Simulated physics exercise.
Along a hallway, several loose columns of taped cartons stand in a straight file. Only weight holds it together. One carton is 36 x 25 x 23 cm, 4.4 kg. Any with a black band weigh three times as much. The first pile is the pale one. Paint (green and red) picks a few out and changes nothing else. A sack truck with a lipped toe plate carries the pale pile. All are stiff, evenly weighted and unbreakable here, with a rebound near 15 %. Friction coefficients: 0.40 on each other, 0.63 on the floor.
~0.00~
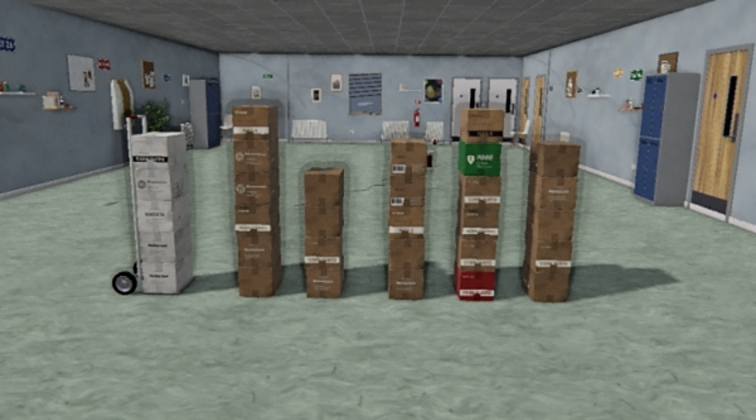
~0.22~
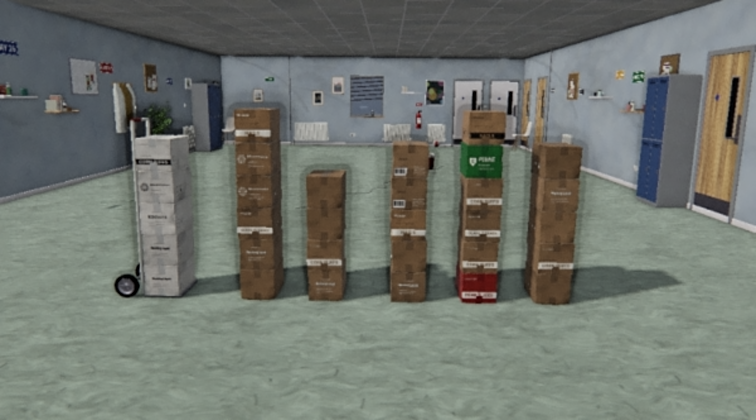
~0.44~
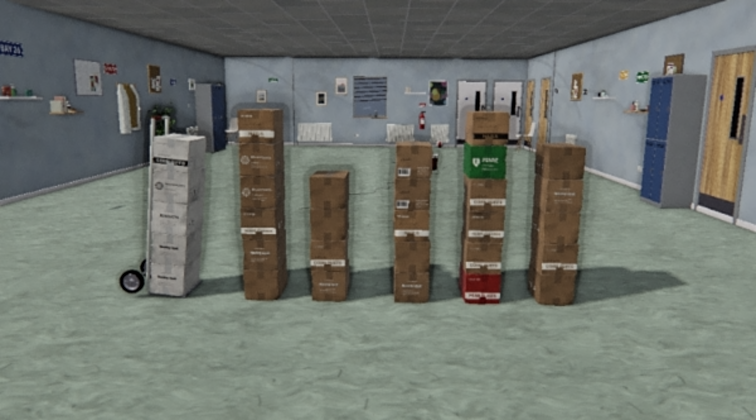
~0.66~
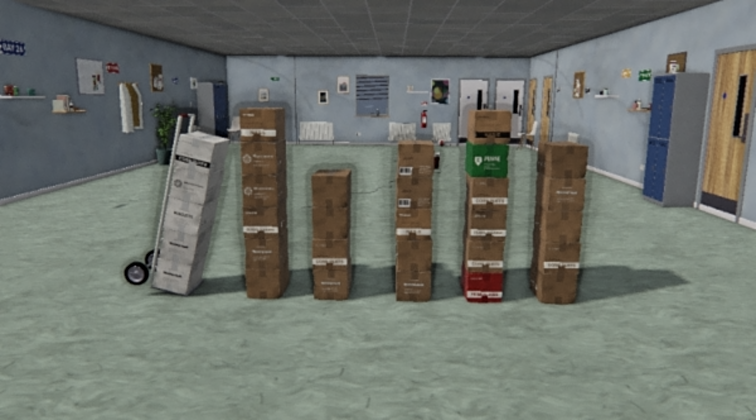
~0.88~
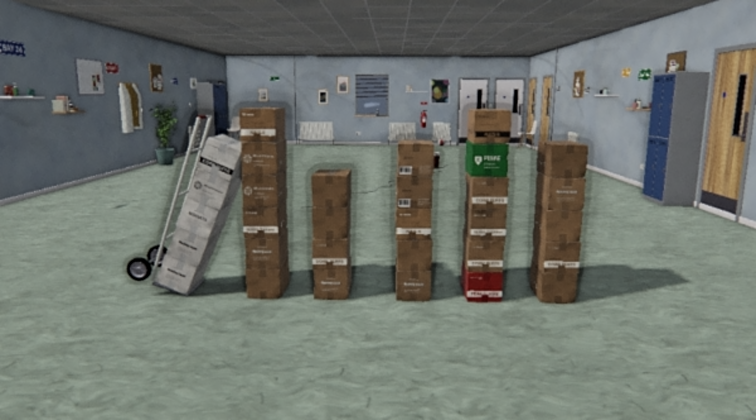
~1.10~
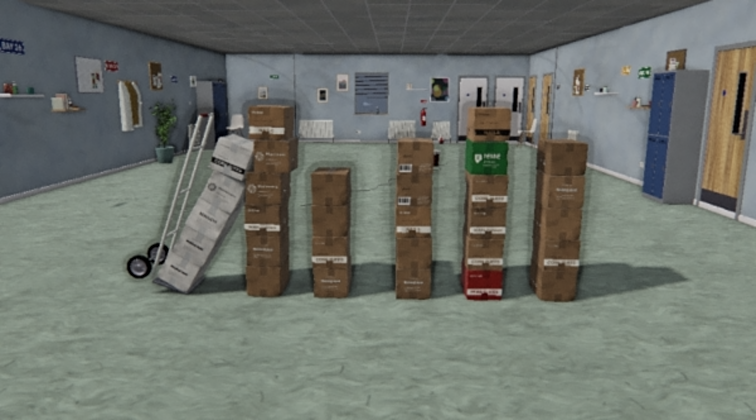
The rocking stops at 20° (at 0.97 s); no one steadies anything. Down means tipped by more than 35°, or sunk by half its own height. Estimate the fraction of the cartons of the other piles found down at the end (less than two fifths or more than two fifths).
The part is more than two fifths.
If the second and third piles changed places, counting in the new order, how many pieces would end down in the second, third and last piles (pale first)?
Then second 4, third 6, last 4.
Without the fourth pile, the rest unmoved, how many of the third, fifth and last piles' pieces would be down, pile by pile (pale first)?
In that case third 4, fifth 6, last 5.
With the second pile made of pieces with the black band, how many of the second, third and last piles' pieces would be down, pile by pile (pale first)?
Then second 0, third 0, last 0.
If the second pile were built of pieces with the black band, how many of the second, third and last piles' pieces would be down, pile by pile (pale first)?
Then second 0, third 0, last 0.
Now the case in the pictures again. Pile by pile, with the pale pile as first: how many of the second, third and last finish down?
By pile: Second 6, third 4, last 4.
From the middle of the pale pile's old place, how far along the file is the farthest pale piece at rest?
Some 100 cm.
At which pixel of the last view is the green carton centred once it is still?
Around (715, 281).
After 1.94 s, 5 of the pale pile down; none of the 26 other cartons down, 10 disturbed.
After 2.64 s, 5 of the pale pile down; 10 of the 26 other cartons down; red carton 11° from how it stood; green carton 11° from how it stood.
After 3.44 s, 5 of the pale pile down; 24 of the 26 other cartons down; green carton 68° from how it stood, 54 cm lower; red carton 34° from how it stood.
In the end (4.9 s), 5 of the pale pile down; 24 of the 26 other cartons down; green carton upside down; red carton 34° from how it stood. That is 92 per cent. From the last view, middles, green carton near (715, 281), red carton near (493, 271).
